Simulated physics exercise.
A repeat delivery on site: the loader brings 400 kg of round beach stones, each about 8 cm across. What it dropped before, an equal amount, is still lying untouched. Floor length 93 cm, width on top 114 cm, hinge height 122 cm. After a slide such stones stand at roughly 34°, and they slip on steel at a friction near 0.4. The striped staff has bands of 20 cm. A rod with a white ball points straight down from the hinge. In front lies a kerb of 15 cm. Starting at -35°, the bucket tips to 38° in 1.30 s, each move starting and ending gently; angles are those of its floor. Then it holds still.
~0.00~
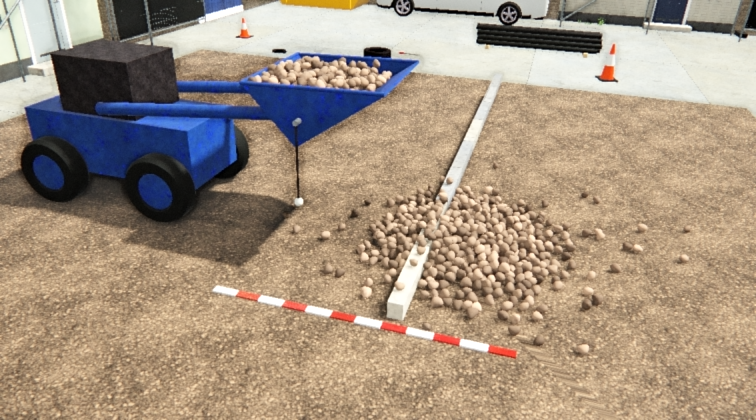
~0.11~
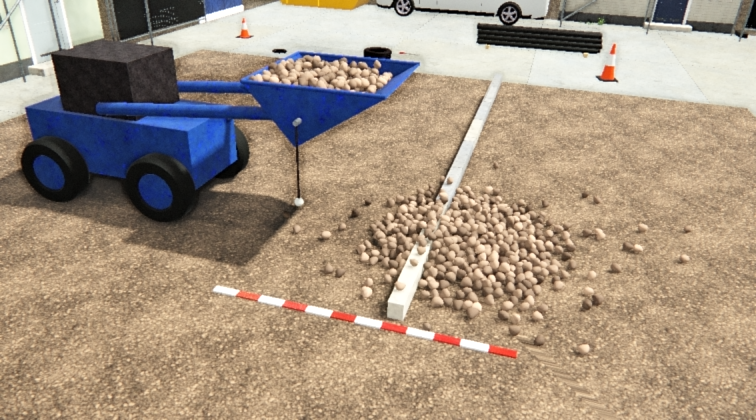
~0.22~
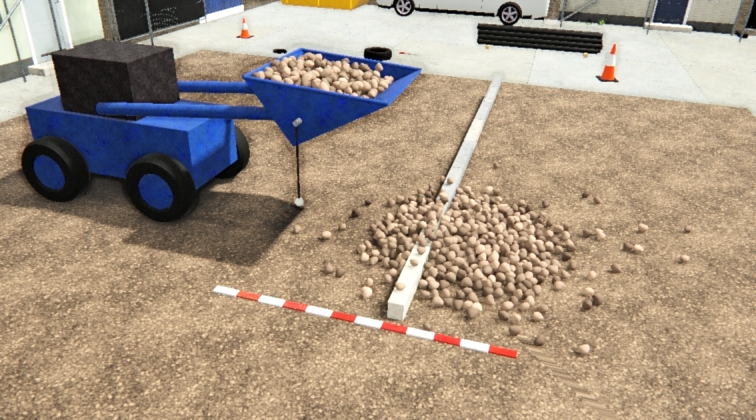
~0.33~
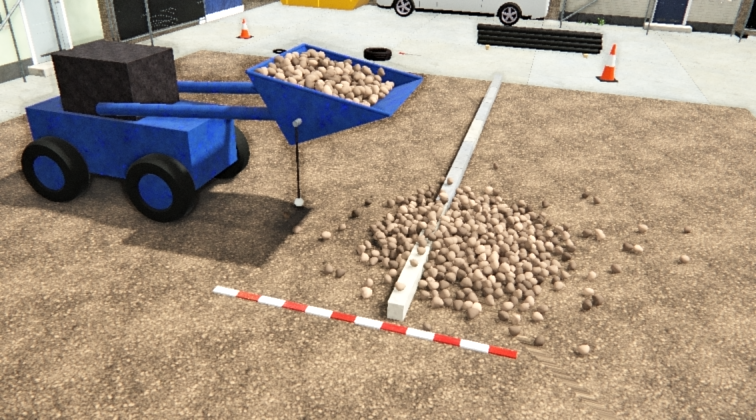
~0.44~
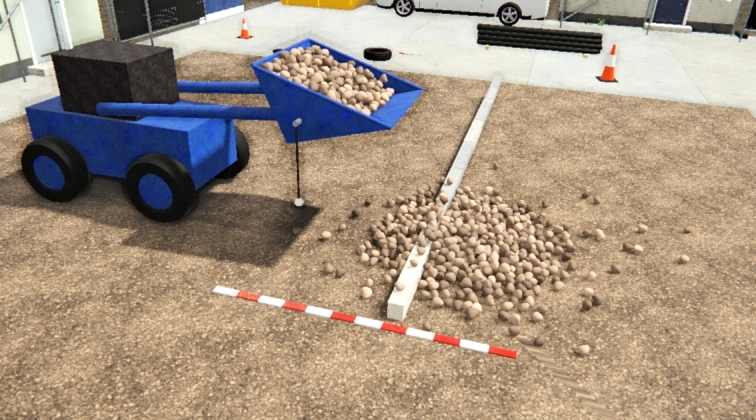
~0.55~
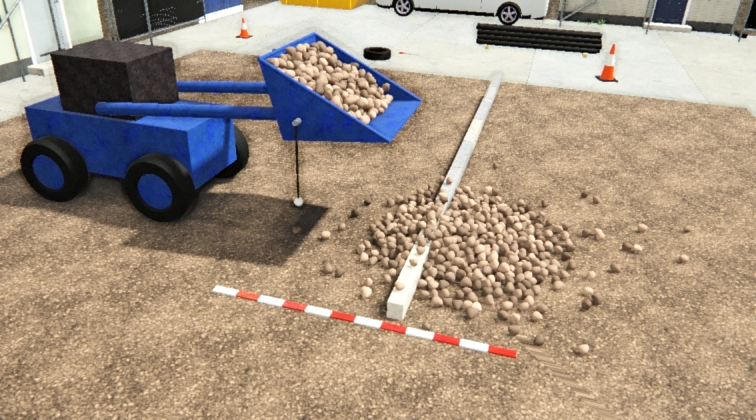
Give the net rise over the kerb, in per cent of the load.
About 26 per cent.
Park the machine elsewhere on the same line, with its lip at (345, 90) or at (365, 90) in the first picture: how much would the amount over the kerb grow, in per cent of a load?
Near 0 per cent from the first place, 10 from the second.
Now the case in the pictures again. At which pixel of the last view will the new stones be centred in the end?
Around (408, 222).
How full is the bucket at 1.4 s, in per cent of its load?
Roughly 50 per cent is still inside.
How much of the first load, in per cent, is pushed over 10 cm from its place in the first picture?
Roughly 10 per cent of them.
After 1.0 s the floor is at 27°; in per cent of one load, 100 in the bucket, 25 on this side of the kerb, 75 over the kerb; the foremost stones are at (636, 238).
After 1.4 s the floor is at 38°; in per cent of one load, 50 in the bucket, 75 on this side of the kerb, 76 over the kerb; the foremost stones are at (636, 238).
After 1.8 s the floor is at 38°; in per cent of one load, 9 in the bucket, 101 on this side of the kerb, 90 over the kerb; the foremost stones are at (636, 238).
After 4.4 s the floor is at 38°; in per cent of one load, 0 in the bucket, 99 on this side of the kerb, 101 over the kerb; the foremost stones are at (636, 238). Net gain over the kerb, 26.
